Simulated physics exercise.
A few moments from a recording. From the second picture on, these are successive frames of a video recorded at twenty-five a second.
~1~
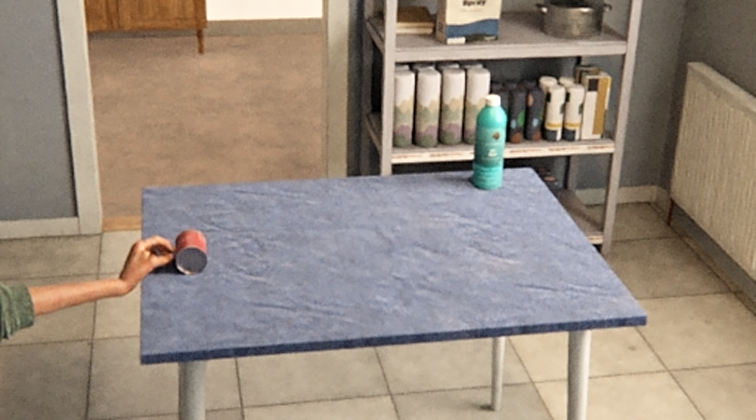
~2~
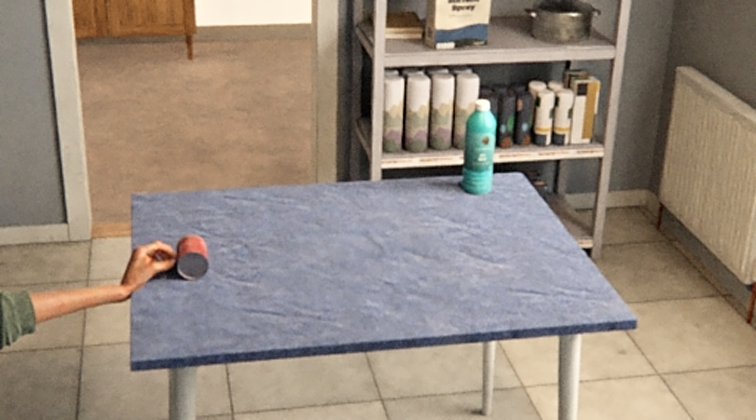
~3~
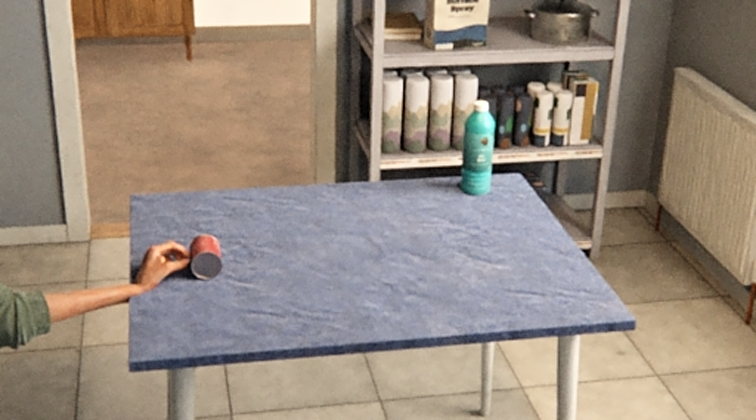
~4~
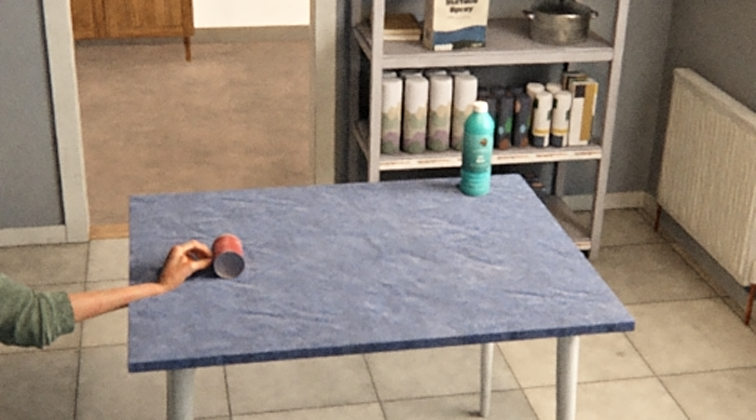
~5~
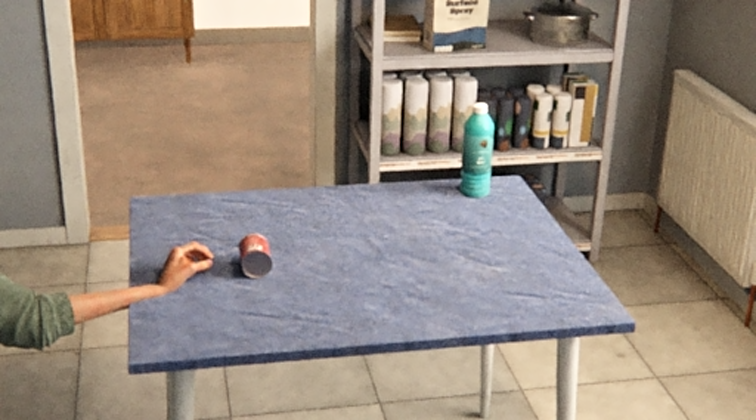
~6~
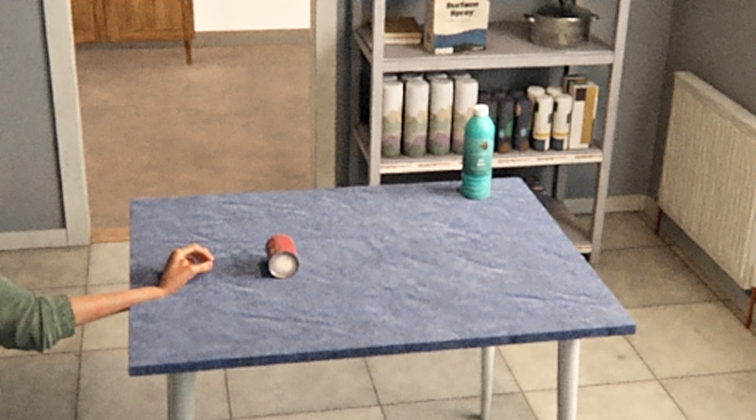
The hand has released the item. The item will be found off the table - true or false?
True.
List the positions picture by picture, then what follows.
The first frame shows under the hand; red tin (191, 252).
The second frame shows under the hand; red tin (192, 257).
The third frame shows under the hand; red tin (206, 257).
The fourth frame shows red tin (228, 256).
The fifth frame shows red tin (255, 256) moved about its own width.
The sixth frame shows red tin (282, 256) moved well along.
Then, 0.20 s later than the last frame, red tin moved well along near (403, 248).
Then, 0.50 s later than the last frame, red tin moved well along near (559, 238).
Then, 0.70 s later than the last frame, red tin now off the table.
Then, 1.00 s later than the last frame, things are still on the move.
When it is over, off the table, red tin.
